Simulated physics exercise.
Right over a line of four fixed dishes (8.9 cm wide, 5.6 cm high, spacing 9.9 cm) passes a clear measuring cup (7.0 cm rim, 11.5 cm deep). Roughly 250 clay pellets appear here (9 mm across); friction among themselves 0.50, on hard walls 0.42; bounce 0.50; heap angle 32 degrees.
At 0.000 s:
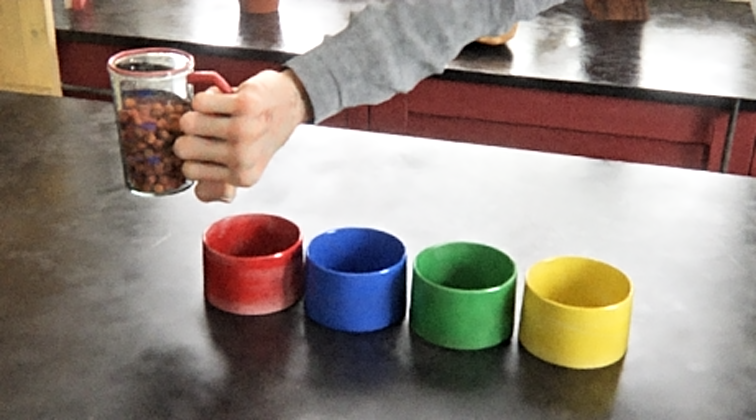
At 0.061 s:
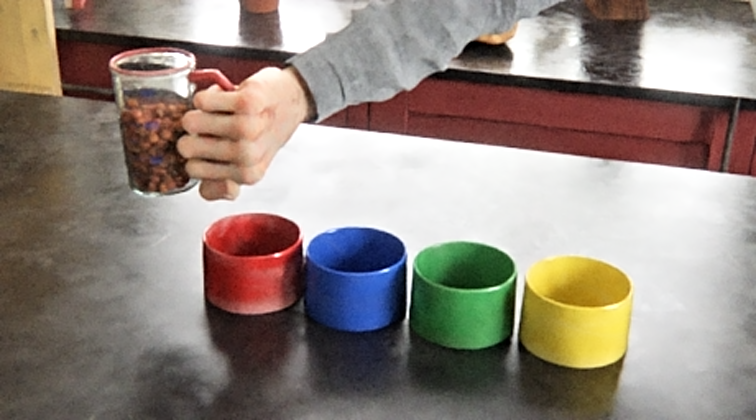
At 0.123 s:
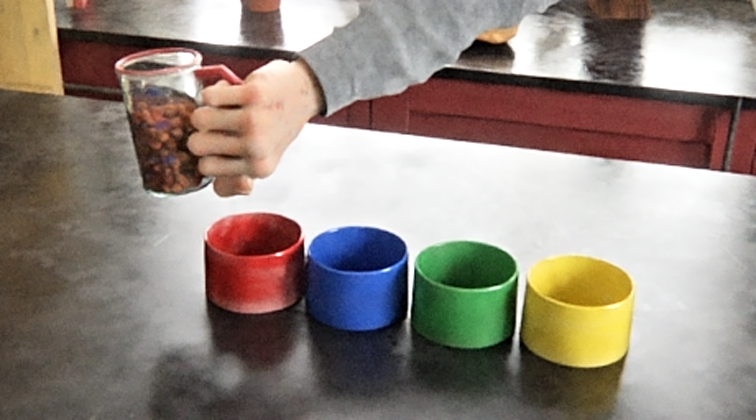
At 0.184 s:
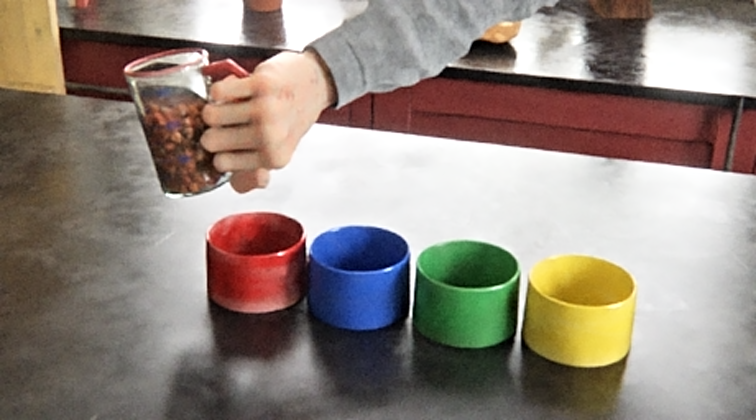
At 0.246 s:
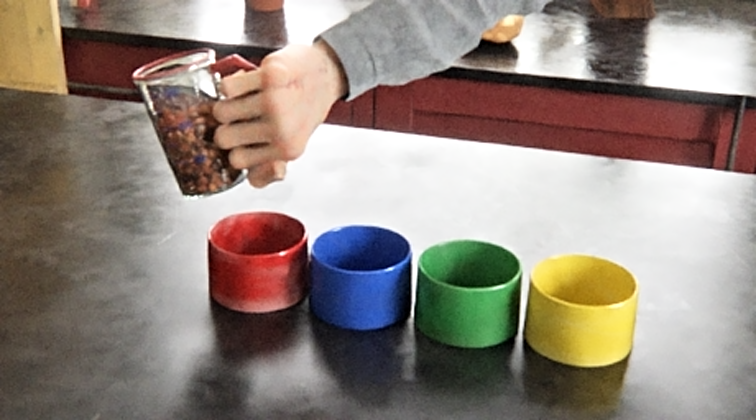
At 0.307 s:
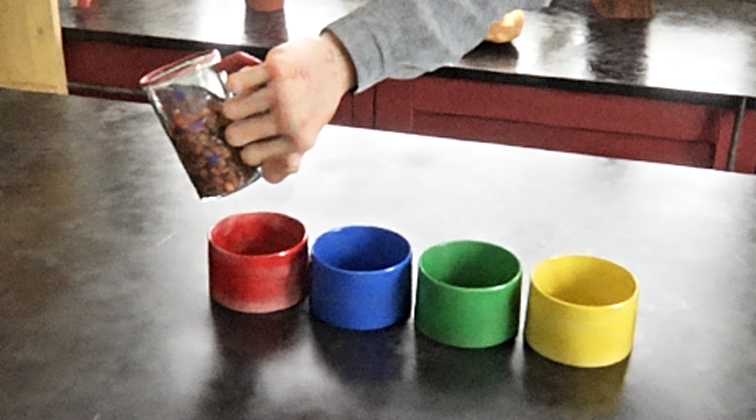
To begin with, a hand holds a clear cup of small brownish pellets nearly upright above a dark counter, behind and left of a row of red, blue, green and yellow dishes. The hand then moves slightly right, steadily tilting the cup leftward while the pellets stay inside and the dishes remain in place.
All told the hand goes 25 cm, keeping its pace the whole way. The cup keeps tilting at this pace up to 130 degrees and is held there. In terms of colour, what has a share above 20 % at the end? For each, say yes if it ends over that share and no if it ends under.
As I see it, red: Ends up with a fifth or less; blue: Ends up with more than a fifth; green: Ends up with a fifth or less; yellow: Ends up with a fifth or less; counter: Ends up with a fifth or less.
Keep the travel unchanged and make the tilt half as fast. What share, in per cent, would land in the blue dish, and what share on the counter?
Result - blue: 100; counter: 0.
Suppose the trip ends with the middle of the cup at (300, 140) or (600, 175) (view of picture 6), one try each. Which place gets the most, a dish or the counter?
Red, then blue.
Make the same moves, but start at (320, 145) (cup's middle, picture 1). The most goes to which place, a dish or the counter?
I'd say yellow collects the most.
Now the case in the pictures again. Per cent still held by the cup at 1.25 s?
My estimate is about 95 per cent.
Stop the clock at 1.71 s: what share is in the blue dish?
By that moment, around 95 percent has got there.
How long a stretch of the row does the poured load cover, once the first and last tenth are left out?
I'd estimate close to 5 cm.
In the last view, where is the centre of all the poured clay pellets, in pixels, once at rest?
My guess is close to (358, 277).
After 0.87 s, tilt 75 degrees; cup holds 100 %.
After 1.25 s, tilt 110 degrees; cup holds 95 %.
After 1.71 s, tilt 130 degrees; cup holds 5 %, blue 95 %.
By 2.3 s all is still; red 0 %, blue 100 %, green 0 %, yellow 0 %, counter 0 %.
